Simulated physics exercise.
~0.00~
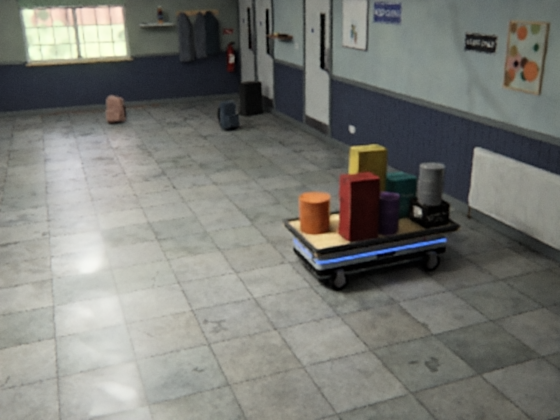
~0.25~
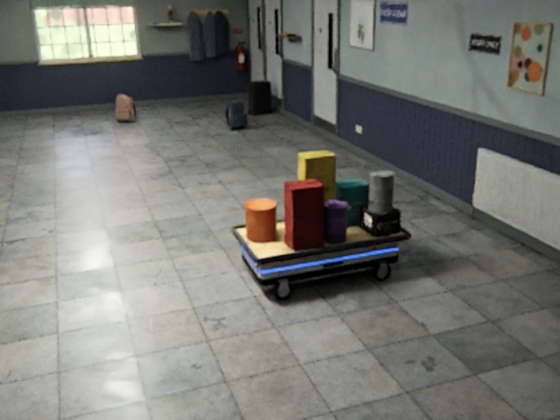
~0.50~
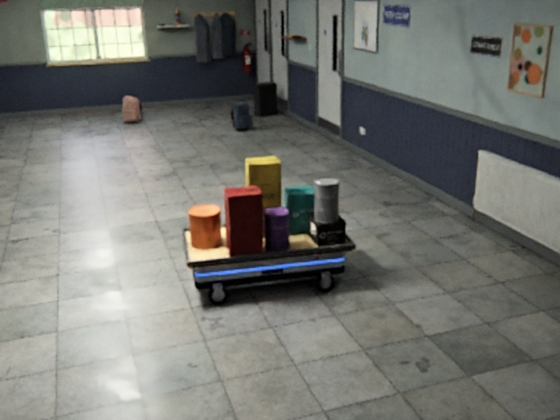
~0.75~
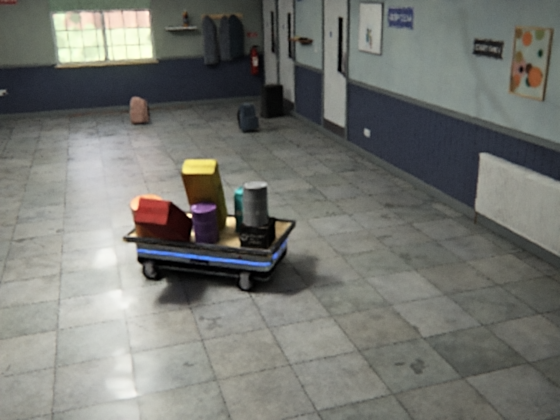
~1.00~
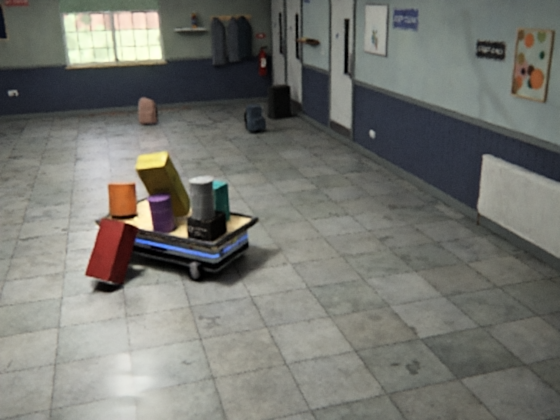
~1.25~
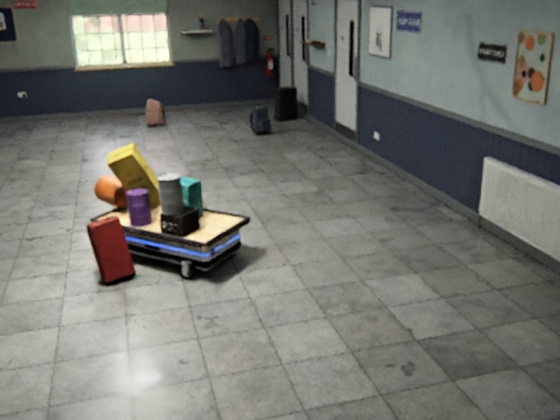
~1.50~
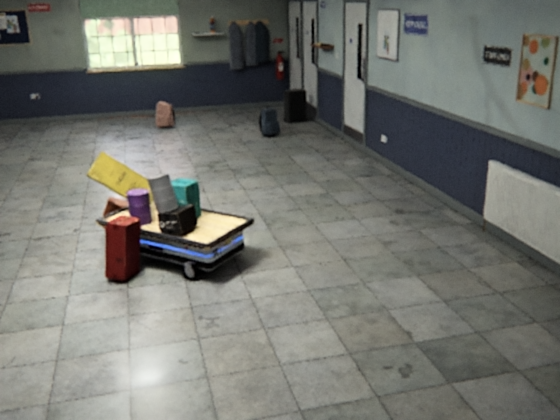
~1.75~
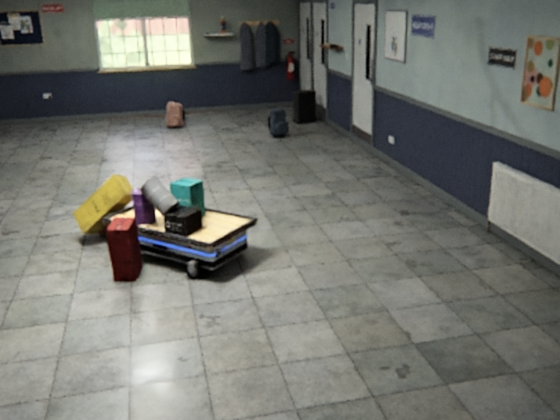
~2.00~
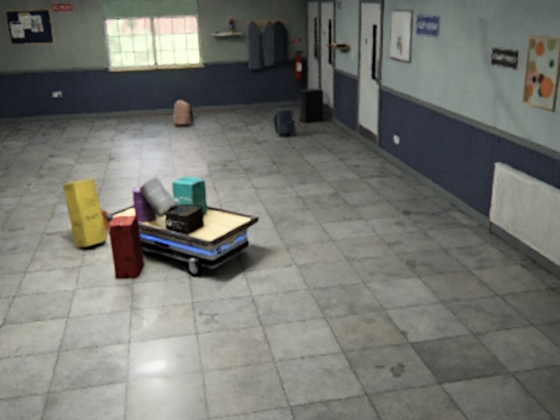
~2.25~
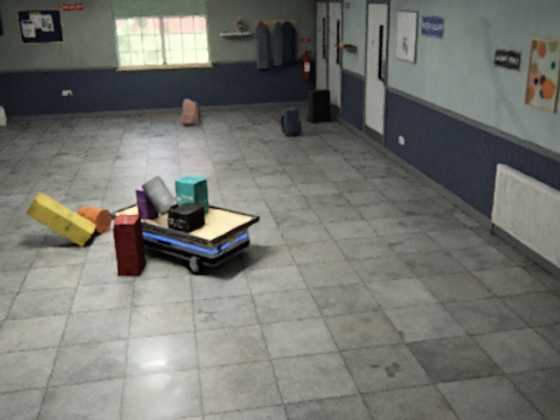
The clip shows a low cart carrying colourful boxes and canisters leftward across a tiled floor, turning as its load tips; the red box, orange pail and yellow box fall off, and the cart stands still with the grey canister toppled among the items left on deck.
